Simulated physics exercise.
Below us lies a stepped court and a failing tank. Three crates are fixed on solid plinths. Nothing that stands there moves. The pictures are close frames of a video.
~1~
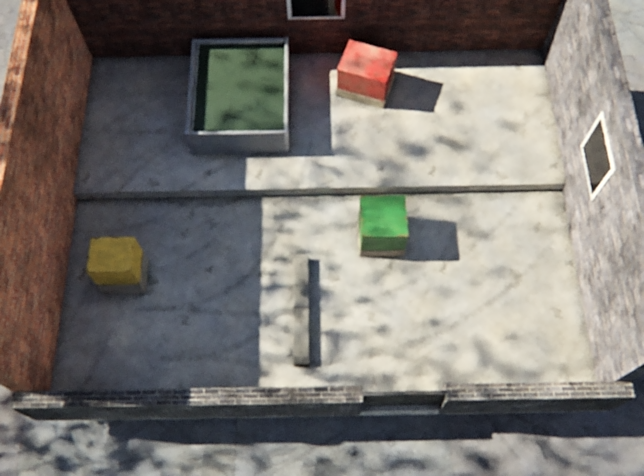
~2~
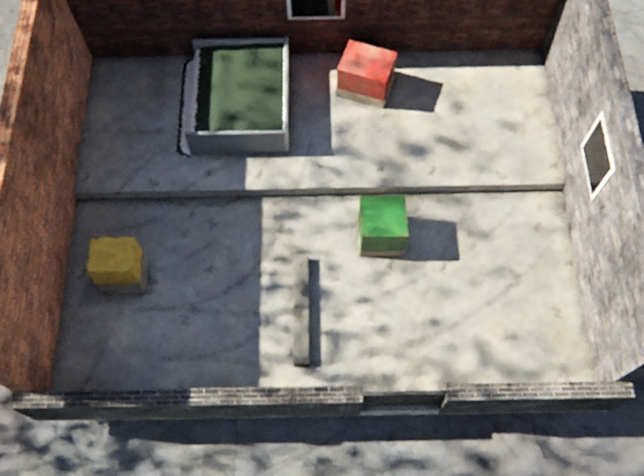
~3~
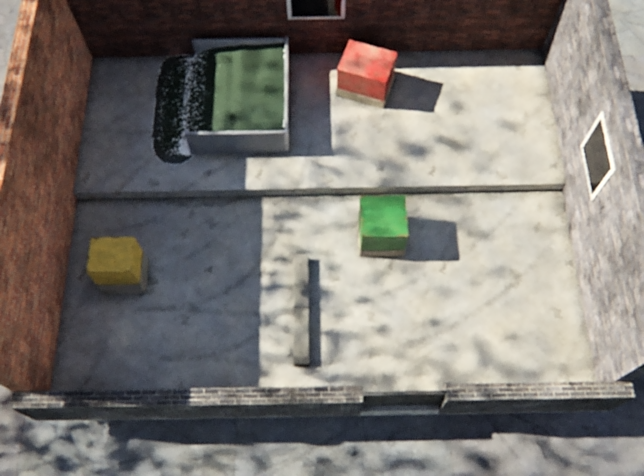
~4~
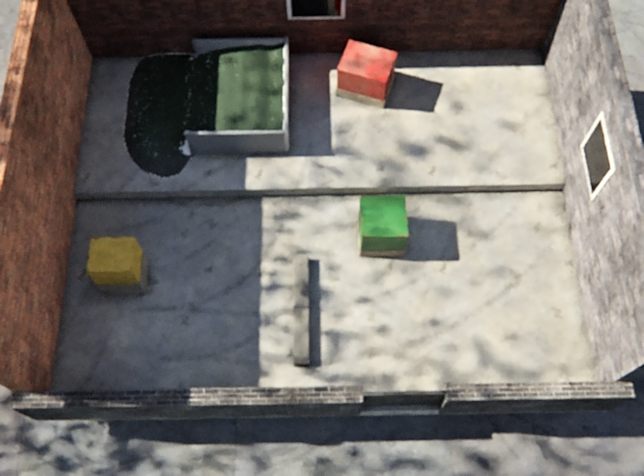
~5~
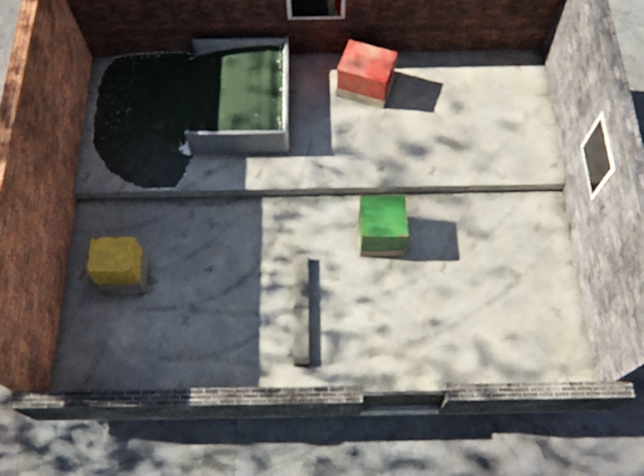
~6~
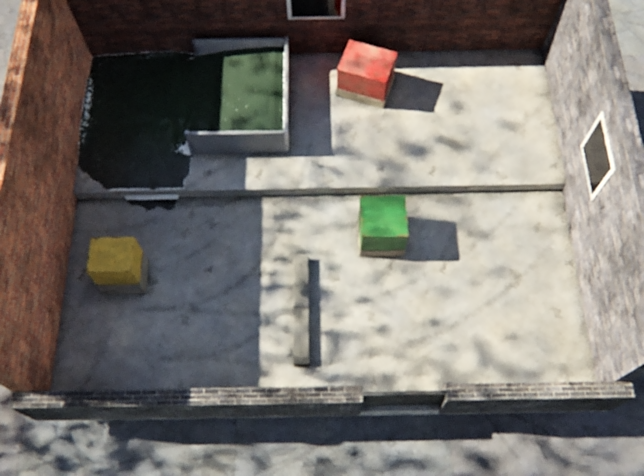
A tank in a walled court opens on its left and dark water spreads leftward.
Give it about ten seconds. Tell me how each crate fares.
The green crate stays dry; the yellow crate stays dry; the red crate stays dry.
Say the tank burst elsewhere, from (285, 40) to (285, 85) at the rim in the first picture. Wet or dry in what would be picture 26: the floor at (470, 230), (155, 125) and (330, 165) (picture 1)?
In turn: Covered, dry, under water.
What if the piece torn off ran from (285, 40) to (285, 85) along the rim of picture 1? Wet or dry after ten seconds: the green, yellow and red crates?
In short: The green crate keeps dry, the yellow crate escapes it, the red crate is soaked.
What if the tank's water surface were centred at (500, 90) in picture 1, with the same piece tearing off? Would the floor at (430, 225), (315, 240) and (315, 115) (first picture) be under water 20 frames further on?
As listed: Flooded, under water, flooded.
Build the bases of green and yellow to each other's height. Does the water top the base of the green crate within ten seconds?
One by one: The green crate stays dry.
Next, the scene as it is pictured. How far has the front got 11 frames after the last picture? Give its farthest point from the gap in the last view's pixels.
Close to (58, 344).
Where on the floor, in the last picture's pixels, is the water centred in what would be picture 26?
Around (150, 162).
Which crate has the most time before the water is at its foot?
I say the green one.
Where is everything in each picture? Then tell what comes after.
The first picture shows the tank at (239, 87) is whole and still.
In the second picture, the front is at a hidden place, out from the gap at (196, 99).
In the third picture, water pours out at (197, 101) and has run to (176, 57).
In the fourth picture, the front is at (148, 58), out from the gap at (197, 102).
In the fifth picture, the front is at (119, 58), out from the gap at (197, 102).
In the sixth picture, the front is at (93, 59), out from the gap at (197, 102).
A moment on, water covers 15 % of the floor; the green crate not reached, the yellow crate not reached, the red crate not reached.
Next, water covers 15 % of the floor; the green crate not reached, the yellow crate water round its plinth, the red crate not reached.
Then, water covers 25 % of the floor; the green crate not reached, the yellow crate water round its plinth, the red crate not reached.
Later, water covers 45 % of the floor; the green crate water round its plinth, the yellow crate water round its plinth, the red crate water round its plinth.
In the end, water covers 60 % of the floor; the green crate stayed above the water, the yellow crate stayed above the water, the red crate stayed above the water.
